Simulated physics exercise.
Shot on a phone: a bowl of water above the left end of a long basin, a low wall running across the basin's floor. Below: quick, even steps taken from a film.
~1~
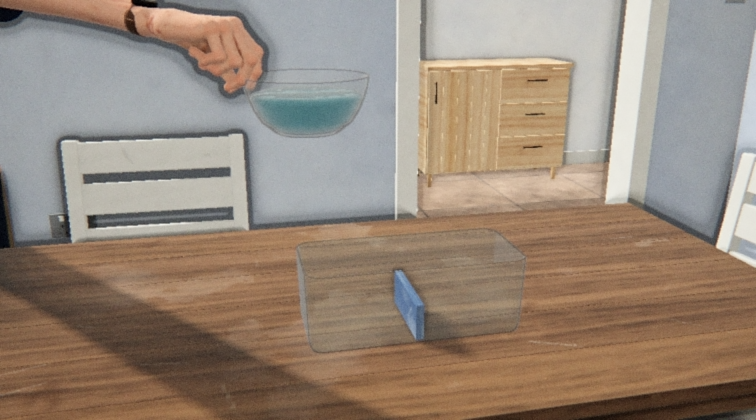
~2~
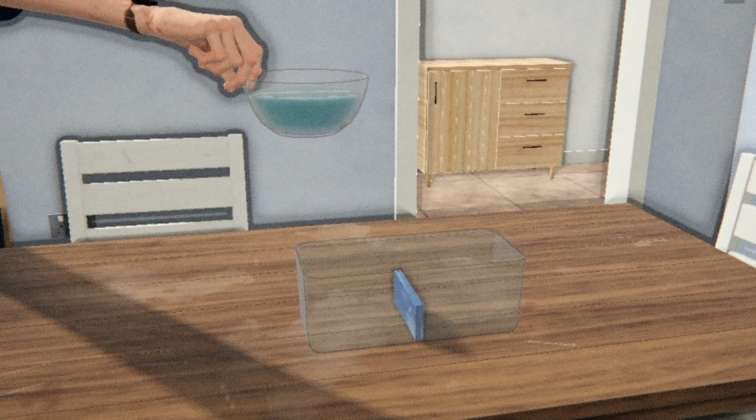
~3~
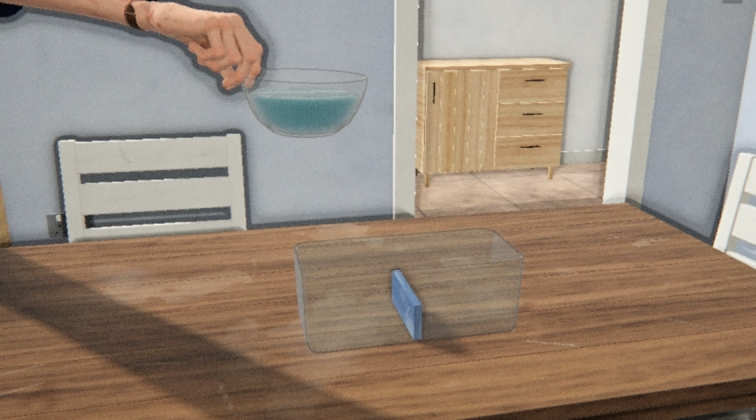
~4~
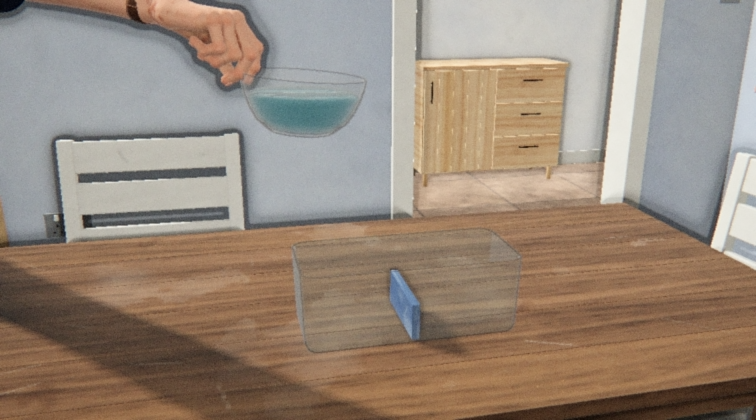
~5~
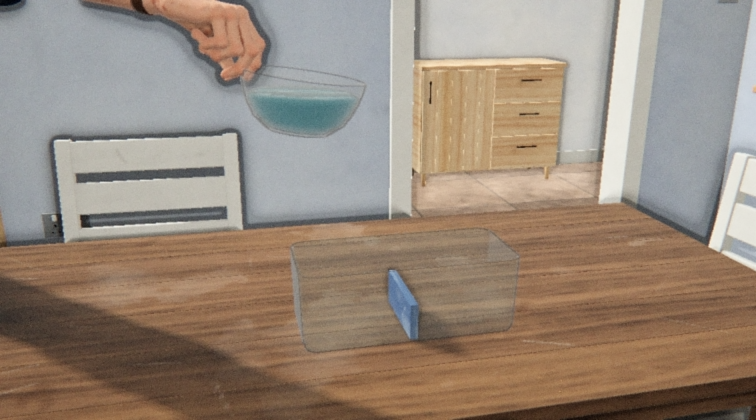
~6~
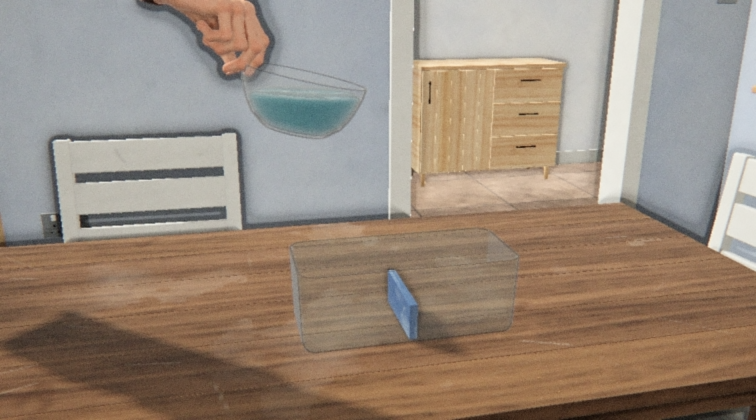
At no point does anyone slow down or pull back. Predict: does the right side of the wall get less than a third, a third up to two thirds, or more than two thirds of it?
A third to two thirds.
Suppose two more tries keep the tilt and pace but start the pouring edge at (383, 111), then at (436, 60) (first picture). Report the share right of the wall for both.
Estimate, first then second: 70 per cent and 90 per cent.
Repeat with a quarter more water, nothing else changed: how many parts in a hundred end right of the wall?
About 65 parts in a hundred, give or take.
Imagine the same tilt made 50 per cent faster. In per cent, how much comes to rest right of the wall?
Near 45 in a hundred.
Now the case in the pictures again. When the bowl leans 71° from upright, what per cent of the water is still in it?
Remaining share, estimated: 45 %.
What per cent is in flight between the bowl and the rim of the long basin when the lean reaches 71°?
Roughly 50 percent.
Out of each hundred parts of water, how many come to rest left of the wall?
About 40 per cent.
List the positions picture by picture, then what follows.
In the first frame, it leans 0°; its right rim is at (367, 76); the water meets the walls at (249, 96) and (362, 91); the long basin's rim runs from (301, 262) to (510, 244); the wall's top is at (409, 288).
In the second frame, it leans 1°; its right rim is at (367, 76); the water meets the walls at (249, 95) and (361, 92).
In the third frame, it leans 2°; its right rim is at (366, 78); the water meets the walls at (247, 94) and (360, 93).
In the fourth frame, it leans 5°; its right rim is at (365, 80); the water meets the walls at (246, 93) and (358, 93).
In the fifth frame, it leans 9°; its right rim is at (364, 84); the water meets the walls at (246, 92) and (358, 94).
In the sixth frame, it leans 13°; its right rim is at (365, 90); the water meets the walls at (248, 92) and (359, 94).
A moment on, the bowl is tipped part way and 44 per cent is still to pour, 2 is left of the wall and 2 right of it.
Next, the bowl is tipped right over and 2 per cent is still to pour, 26 is left of the wall and 57 right of it.
Then the bowl is tipped right over and 0 per cent is still to pour, 40 is left of the wall and 57 right of it.
Later the bowl is tipped right over and 0 per cent is still to pour, 40 is left of the wall and 57 right of it.
In the end 40 per cent lies left of the wall, 57 right of it and 2 outside.
